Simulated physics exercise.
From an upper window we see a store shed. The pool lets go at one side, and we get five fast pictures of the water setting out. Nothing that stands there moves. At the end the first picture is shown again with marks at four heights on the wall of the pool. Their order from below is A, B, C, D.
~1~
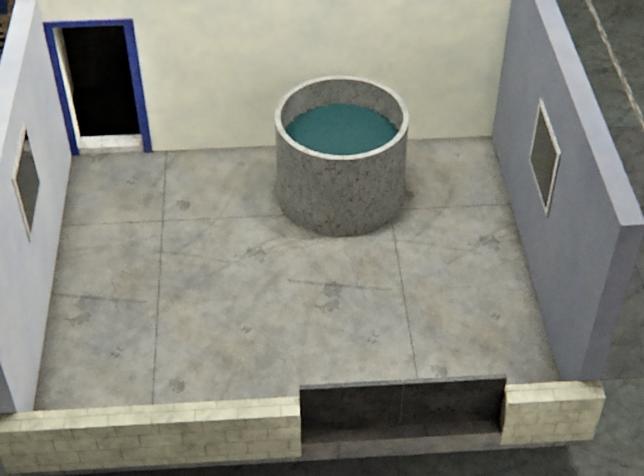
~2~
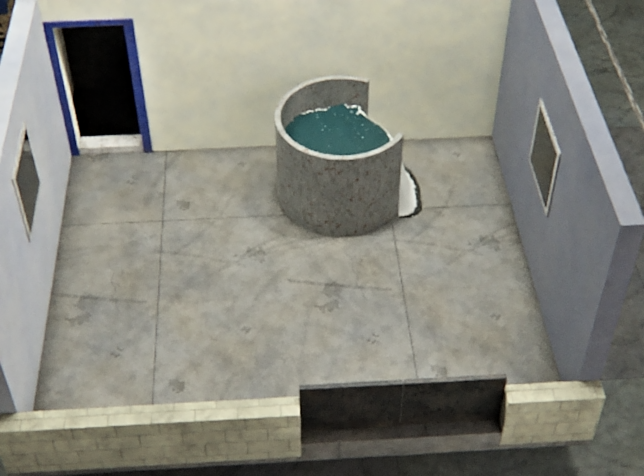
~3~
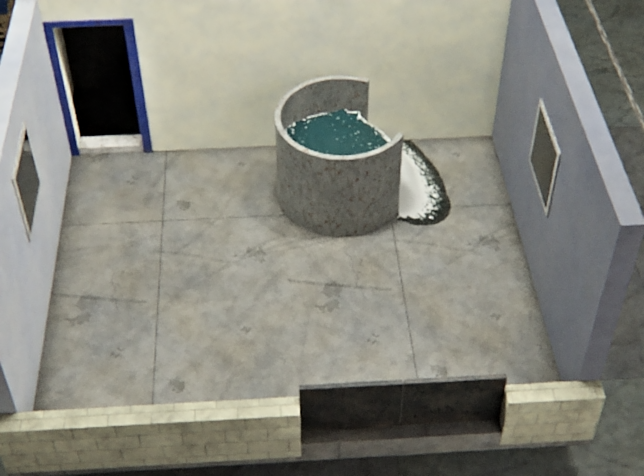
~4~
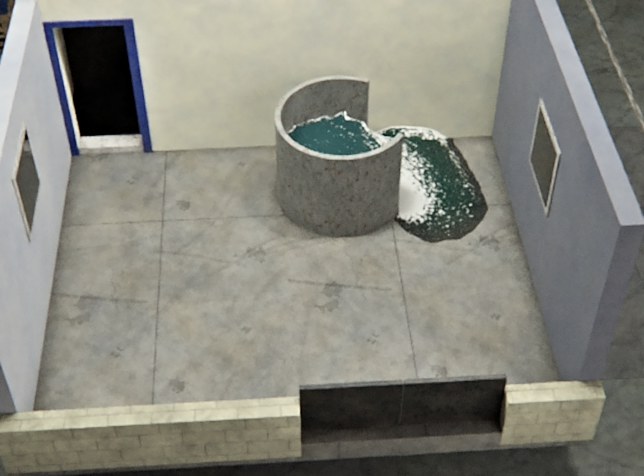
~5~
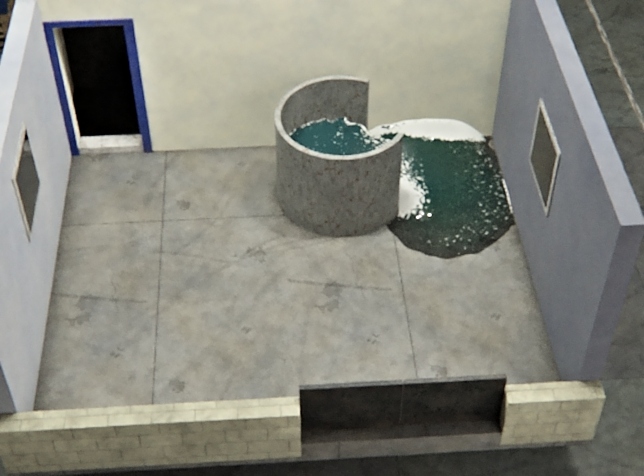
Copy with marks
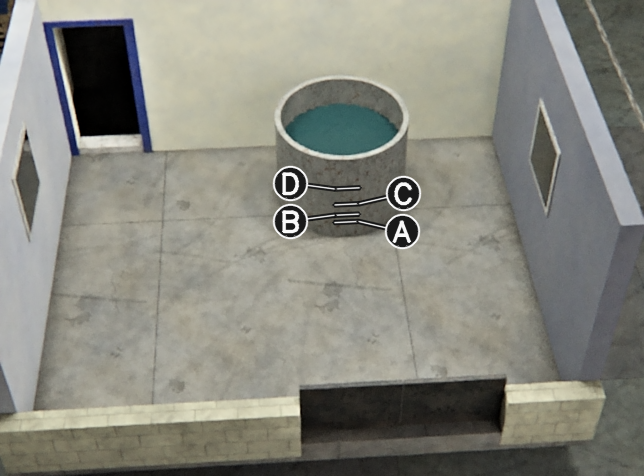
Water pours from the right side of a round grey pool and spreads across the floor.
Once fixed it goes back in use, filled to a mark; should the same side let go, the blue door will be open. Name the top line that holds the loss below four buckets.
It is D.
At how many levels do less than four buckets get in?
All of the four.
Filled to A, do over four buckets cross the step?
No, not at all.
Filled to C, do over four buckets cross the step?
No.
In white, A at (346, 222); B at (346, 214); C at (346, 204); D at (347, 188); from the bottom up A, B, C, D.
If A is chosen, nothing gets over.
If B is chosen, nothing gets over.
If C is chosen, nothing gets over.
If D is chosen, a splash gets over, under a bucket.
